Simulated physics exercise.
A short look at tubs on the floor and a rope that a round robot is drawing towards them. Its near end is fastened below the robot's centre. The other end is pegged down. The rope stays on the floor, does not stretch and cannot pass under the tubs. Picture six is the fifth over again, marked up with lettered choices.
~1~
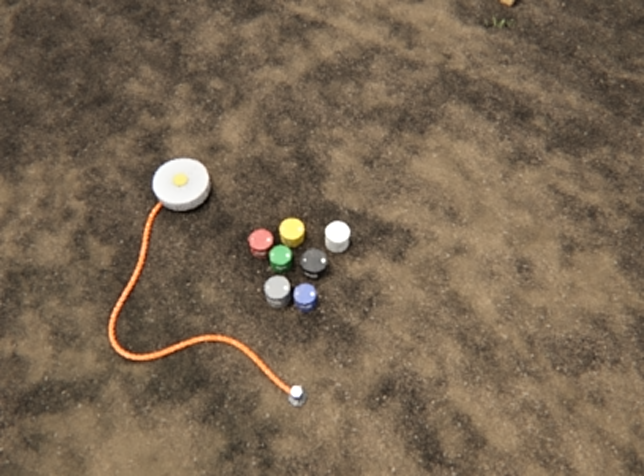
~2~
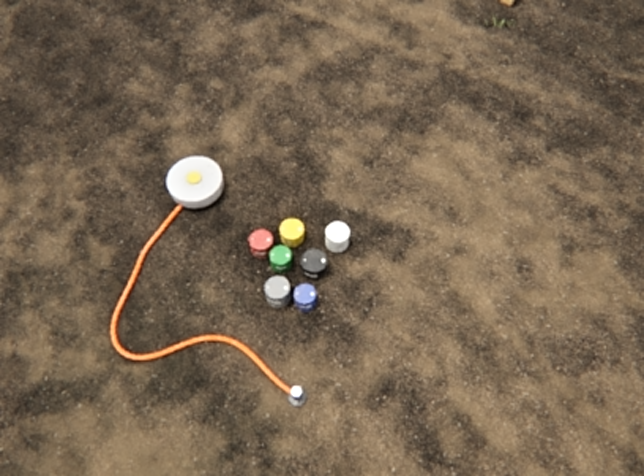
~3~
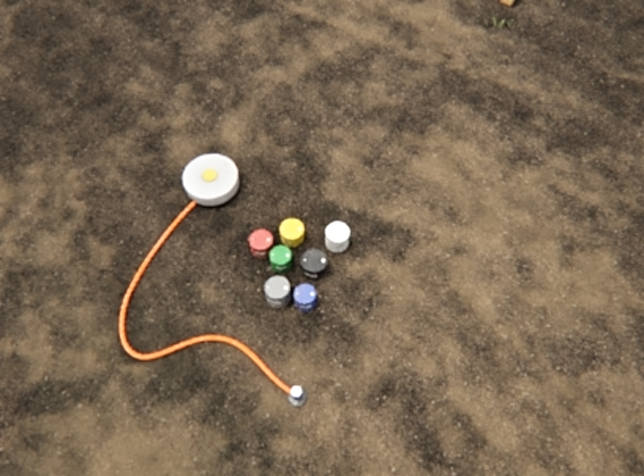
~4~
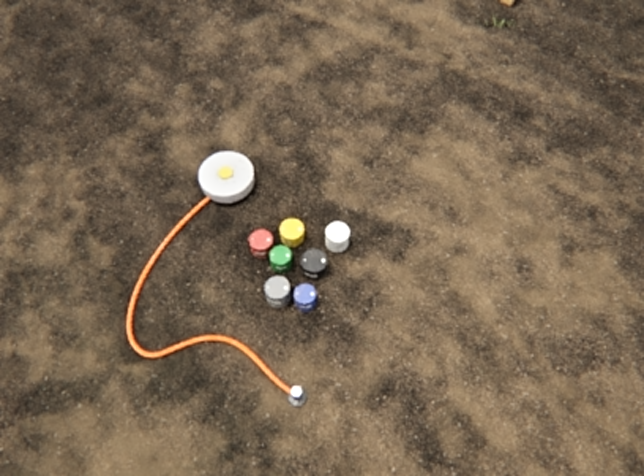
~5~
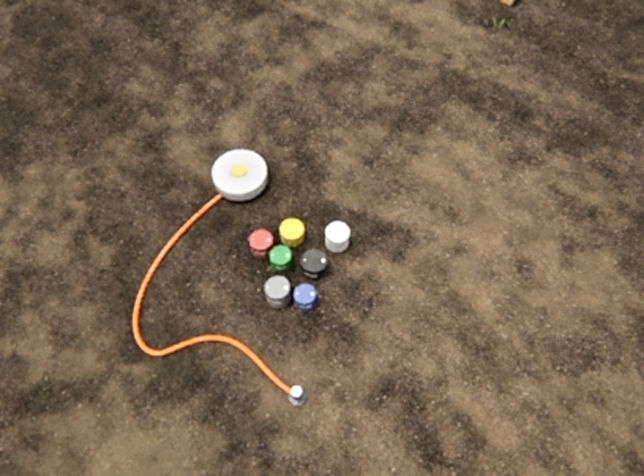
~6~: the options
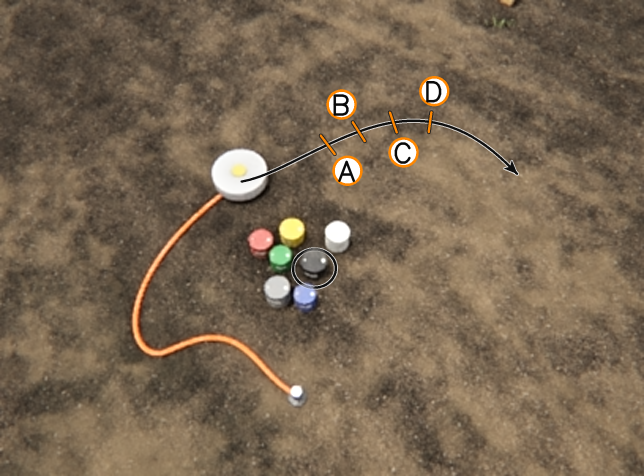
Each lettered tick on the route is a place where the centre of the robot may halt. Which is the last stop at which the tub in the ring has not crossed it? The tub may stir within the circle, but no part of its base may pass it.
All is well up to D.
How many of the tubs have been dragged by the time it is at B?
By then, none.
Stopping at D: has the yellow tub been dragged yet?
By then, yes.
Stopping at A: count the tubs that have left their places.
The count is none.
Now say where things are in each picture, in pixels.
Green tub (281, 259); grey tub (278, 292); blue tub (305, 298), in the first picture.
Robot (196, 183); white tub (337, 237), in the second picture.
Robot (212, 181); red tub (262, 244), in the third picture.
Robot (227, 178); black tub (314, 264), in the fourth picture.
Robot (240, 176); grey tub (278, 292); blue tub (305, 298); white tub (337, 237), in the fifth picture.
On the copy, A at (328, 145); B at (359, 132); C at (393, 122); D at (430, 122); the ring at (314, 268); the route from (242, 182) via (385, 124) to (517, 174).
On D. First, robot (308, 149); black tub (314, 264).
Then, robot (373, 121); black tub (314, 264).
Finally, robot (431, 116); black tub (315, 265); green tub (290, 268); grey tub (288, 289); blue tub (309, 299); yellow tub (313, 234); red tub (298, 249); the black tub is still in its ring.
By contrast, A is safe but short; B is safe but short; C is safe but short.
